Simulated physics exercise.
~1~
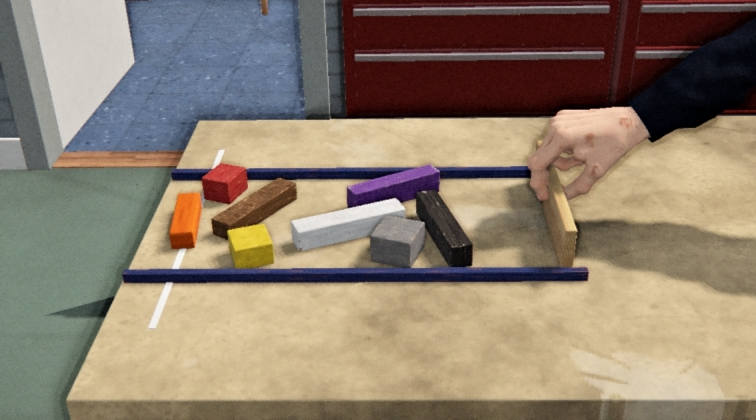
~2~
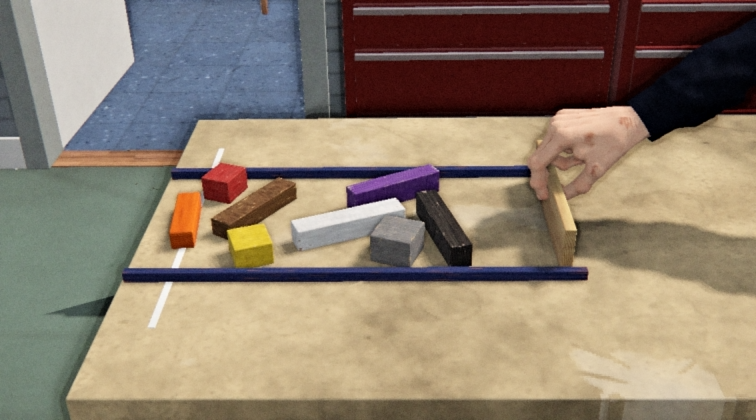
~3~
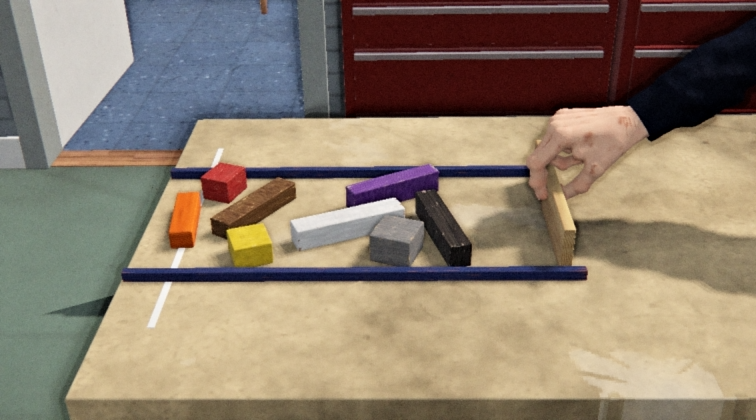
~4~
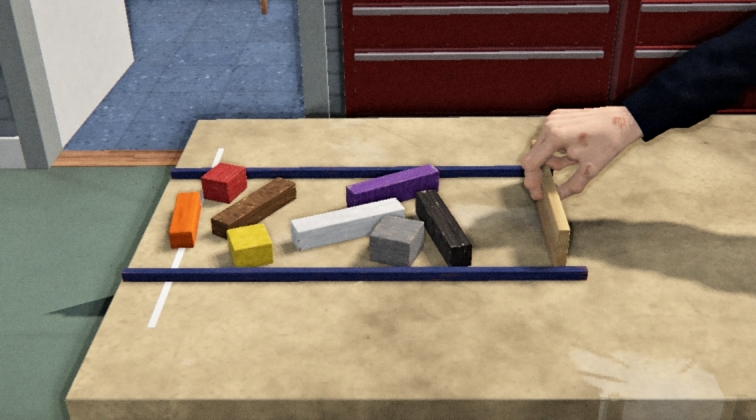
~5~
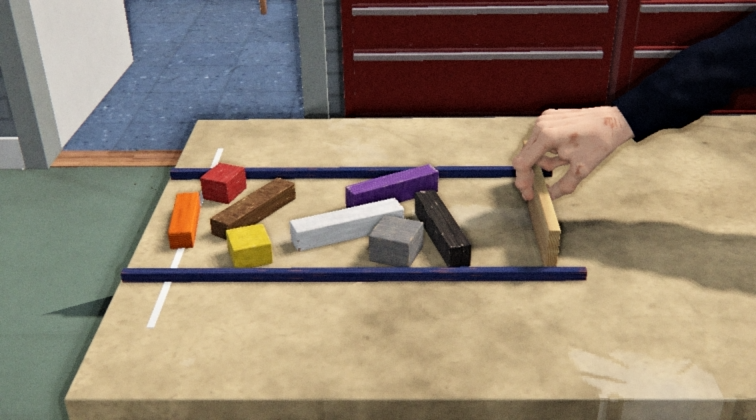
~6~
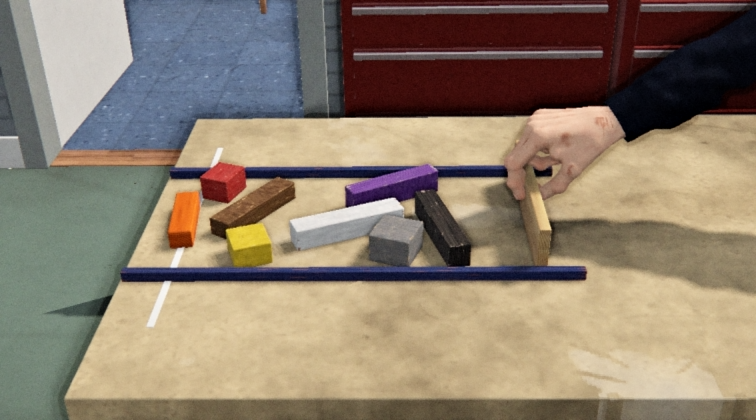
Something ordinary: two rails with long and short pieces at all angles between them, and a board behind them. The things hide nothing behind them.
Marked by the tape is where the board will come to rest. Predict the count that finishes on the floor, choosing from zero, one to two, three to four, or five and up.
Well, more than four end up dropping off.
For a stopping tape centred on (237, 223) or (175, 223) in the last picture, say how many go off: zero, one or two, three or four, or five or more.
Either one or two; more than four.
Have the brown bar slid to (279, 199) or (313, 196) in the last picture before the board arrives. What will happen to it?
In that order, it comes down; tumbles off.
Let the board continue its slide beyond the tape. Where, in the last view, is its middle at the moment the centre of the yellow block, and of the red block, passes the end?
The middle is at (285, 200) when it's the yellow block, and at (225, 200) when it's the red block.
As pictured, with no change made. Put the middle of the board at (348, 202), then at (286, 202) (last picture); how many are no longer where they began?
So far 5, and 8 at the second.
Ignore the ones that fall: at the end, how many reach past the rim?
It would come to 2.
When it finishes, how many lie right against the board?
At rest, 2 are in contact.
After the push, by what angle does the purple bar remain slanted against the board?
Around 40 degrees.
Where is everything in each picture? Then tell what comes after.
In the first frame, orange stick (186, 220); red block (225, 183); brown bar (256, 208); board (553, 202); tape (193, 224).
In the second frame, red block (225, 183); board (553, 201).
In the third frame, brown bar (255, 207); yellow block (250, 247).
In the fourth frame, orange stick (186, 219); purple bar (393, 189).
In the fifth frame, red block (224, 183); black bar (442, 228).
In the sixth frame, orange stick (185, 219); red block (224, 183); brown bar (254, 207); board (530, 201); tape (191, 223).
Soon after, none off yet; orange stick at rest near (185, 219); red block at rest near (224, 183); brown bar at rest near (254, 207).
Then, none off yet; orange stick at rest near (184, 219); red block at rest near (224, 183); brown bar moving near (248, 206).
Further on, one off so far; orange stick tipped well over near (131, 222); red block moved about its own width near (187, 180); brown bar moved about its own width near (185, 200).
At rest, the number that fall off is five or more; fallen, white bar, yellow block, brown bar, red block and orange stick.
